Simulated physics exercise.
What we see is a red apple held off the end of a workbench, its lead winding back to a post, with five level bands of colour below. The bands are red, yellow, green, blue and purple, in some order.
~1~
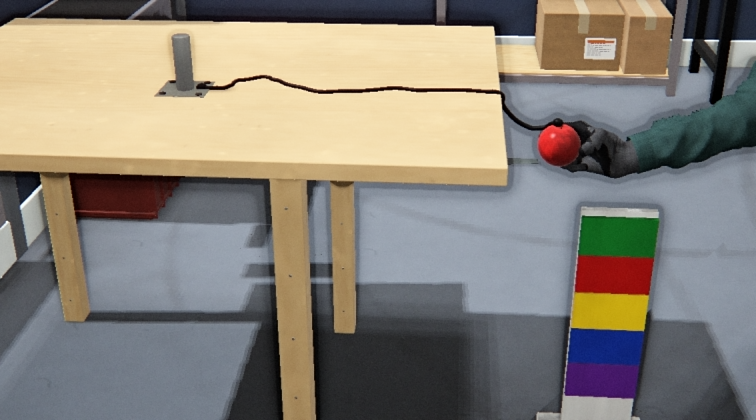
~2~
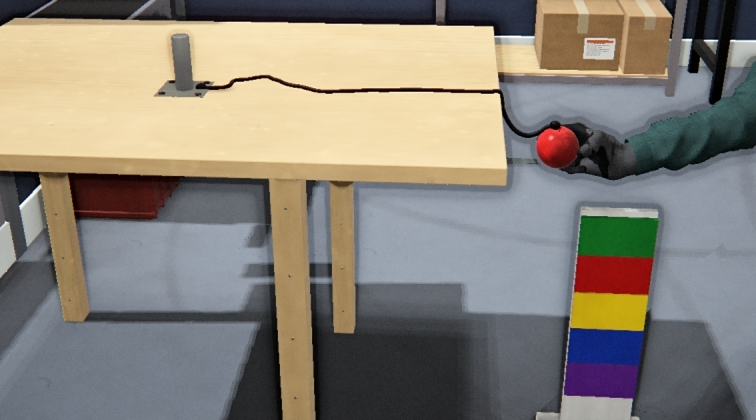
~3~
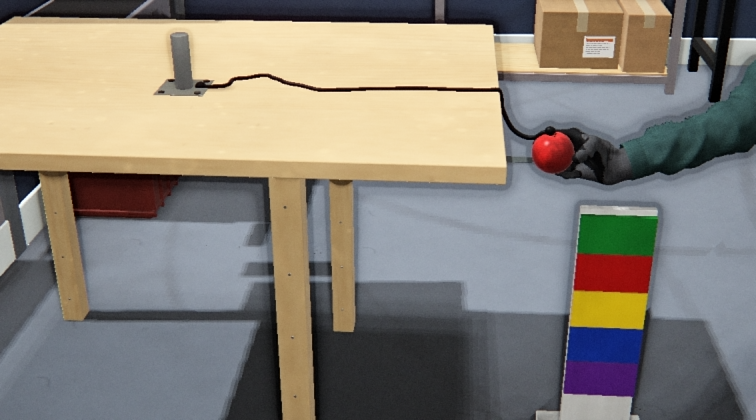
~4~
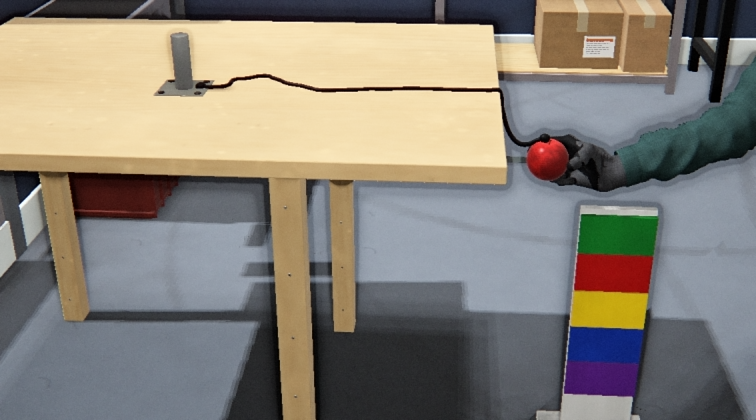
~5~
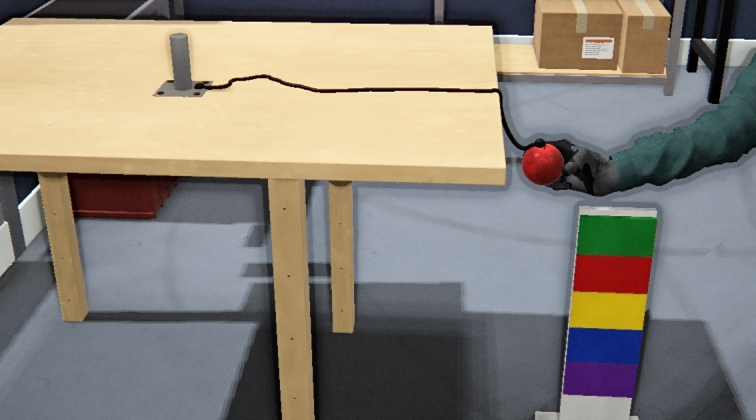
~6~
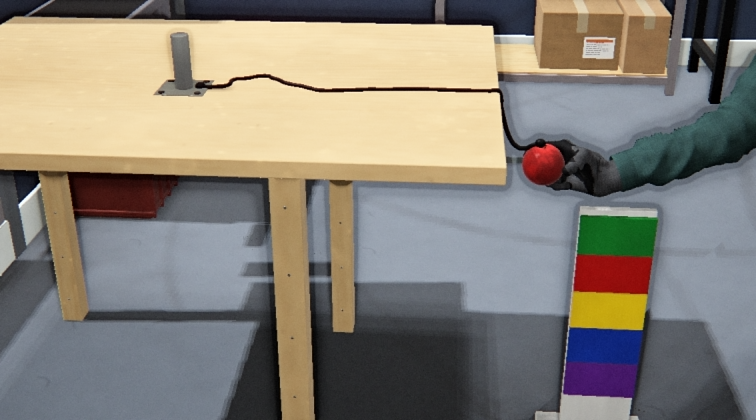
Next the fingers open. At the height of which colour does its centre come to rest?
Its centre hangs level with the green band.
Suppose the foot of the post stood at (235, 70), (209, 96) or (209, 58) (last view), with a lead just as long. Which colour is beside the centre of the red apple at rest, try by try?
It would be red; red; green.
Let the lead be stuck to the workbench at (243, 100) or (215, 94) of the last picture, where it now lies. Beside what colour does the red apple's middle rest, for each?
It would be green; green.
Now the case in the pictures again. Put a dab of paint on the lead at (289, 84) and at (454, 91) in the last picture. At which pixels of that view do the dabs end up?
At (319, 90), then (493, 94).
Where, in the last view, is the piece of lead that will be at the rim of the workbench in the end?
Near (461, 91).
A little later, apple near (489, 231); level with green.
Next, apple near (509, 231); level with green.
When it is over, apple near (493, 231); level with green. Its middle rests at the green band.
